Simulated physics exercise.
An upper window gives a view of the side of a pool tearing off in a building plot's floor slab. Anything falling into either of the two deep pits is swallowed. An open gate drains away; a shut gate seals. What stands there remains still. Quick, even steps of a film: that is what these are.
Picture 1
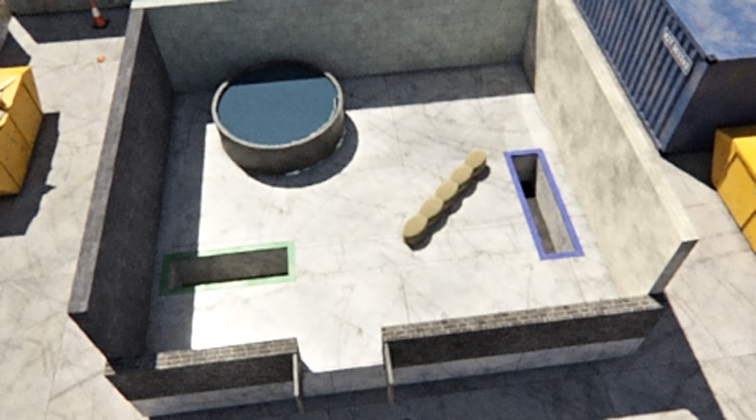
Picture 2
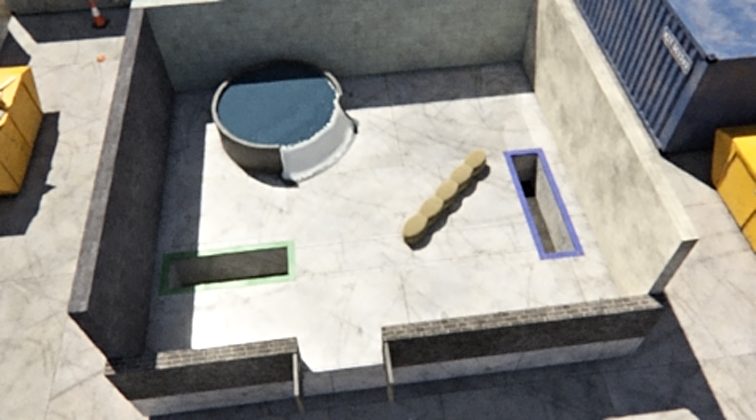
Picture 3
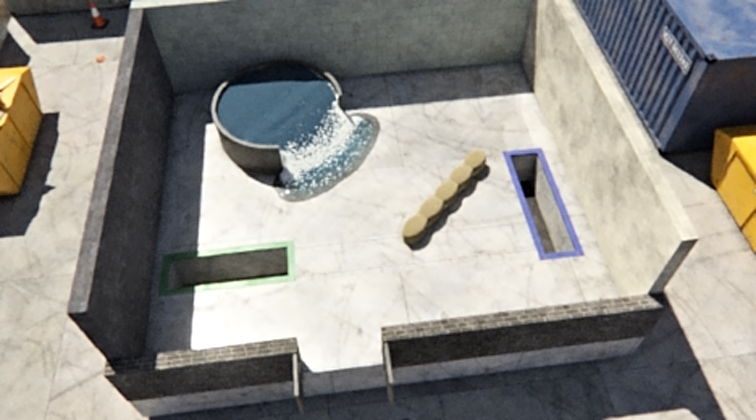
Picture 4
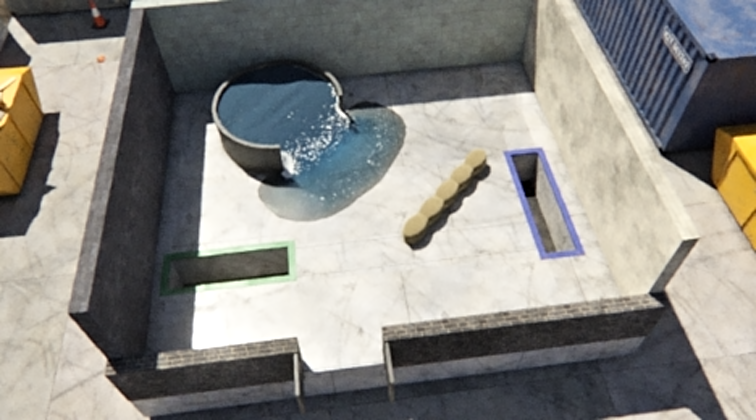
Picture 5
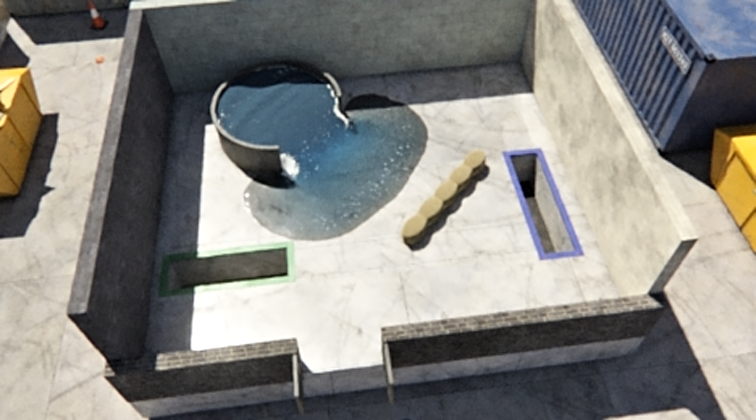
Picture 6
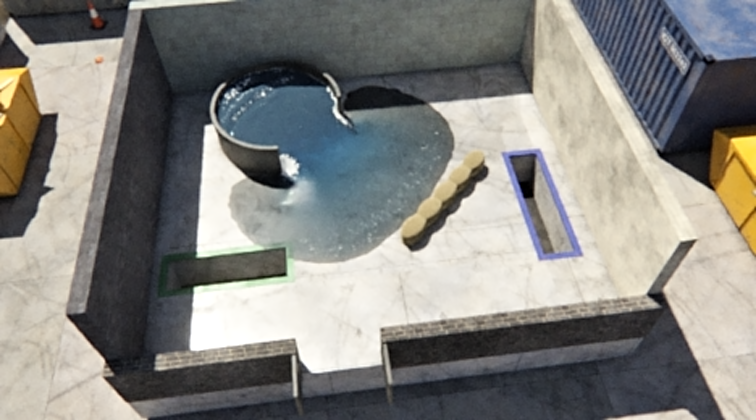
A round grey tank of dark blue water stands at the upper left of a walled, pale concrete plot, seen from high above by a still camera. A row of tan round blocks runs diagonally right of centre, between a green-edged slot at lower left and a blue-edged one at right. The tank's lower-right side tears open, and water pours out foaming, spreading across the slab to the blocks and the green edge.
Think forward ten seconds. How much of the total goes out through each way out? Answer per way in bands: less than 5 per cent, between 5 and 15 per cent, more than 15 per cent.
Going out through each: The gate, more than 15 per cent; the blue pit, more than 15 per cent; the green pit, between 5 and 15 per cent.
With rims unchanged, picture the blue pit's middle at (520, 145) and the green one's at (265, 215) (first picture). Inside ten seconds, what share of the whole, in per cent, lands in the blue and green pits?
Log, per cent - blue: 30, green: 12.
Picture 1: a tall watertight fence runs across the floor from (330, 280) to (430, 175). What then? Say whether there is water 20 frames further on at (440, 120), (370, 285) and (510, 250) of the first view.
The first location is soaked through, the second is not reached, and the third is not reached.
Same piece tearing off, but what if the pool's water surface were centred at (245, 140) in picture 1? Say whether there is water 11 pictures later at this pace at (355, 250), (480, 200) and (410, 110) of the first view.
Looking at all three, I'd call them swamped, bone dry, bone dry.
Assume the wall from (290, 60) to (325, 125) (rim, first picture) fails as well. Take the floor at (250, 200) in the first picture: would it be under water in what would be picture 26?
At that point: Spared.
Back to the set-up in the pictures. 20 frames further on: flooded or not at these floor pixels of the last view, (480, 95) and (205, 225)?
Point 1: Inundated; point 2: Unwetted.
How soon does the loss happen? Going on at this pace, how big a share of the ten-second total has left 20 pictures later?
About 25 per cent.
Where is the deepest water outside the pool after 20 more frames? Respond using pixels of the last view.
Pointing at (514, 64).
A moment on, water covers 40 % of the floor; the gate 0 %, the blue pit 0 %, the green pit 1 %.
Next, water covers 45 % of the floor; the gate 1 %, the blue pit 1 %, the green pit 1 %.
Then, water covers 55 % of the floor; the gate 7 %, the blue pit 2 %, the green pit 1 %.
Later, water covers 70 % of the floor; the gate 14 %, the blue pit 7 %, the green pit 3 %.
In the end, water covers 80 % of the floor; the gate 18 %, the blue pit 17 %, the green pit 7 %.
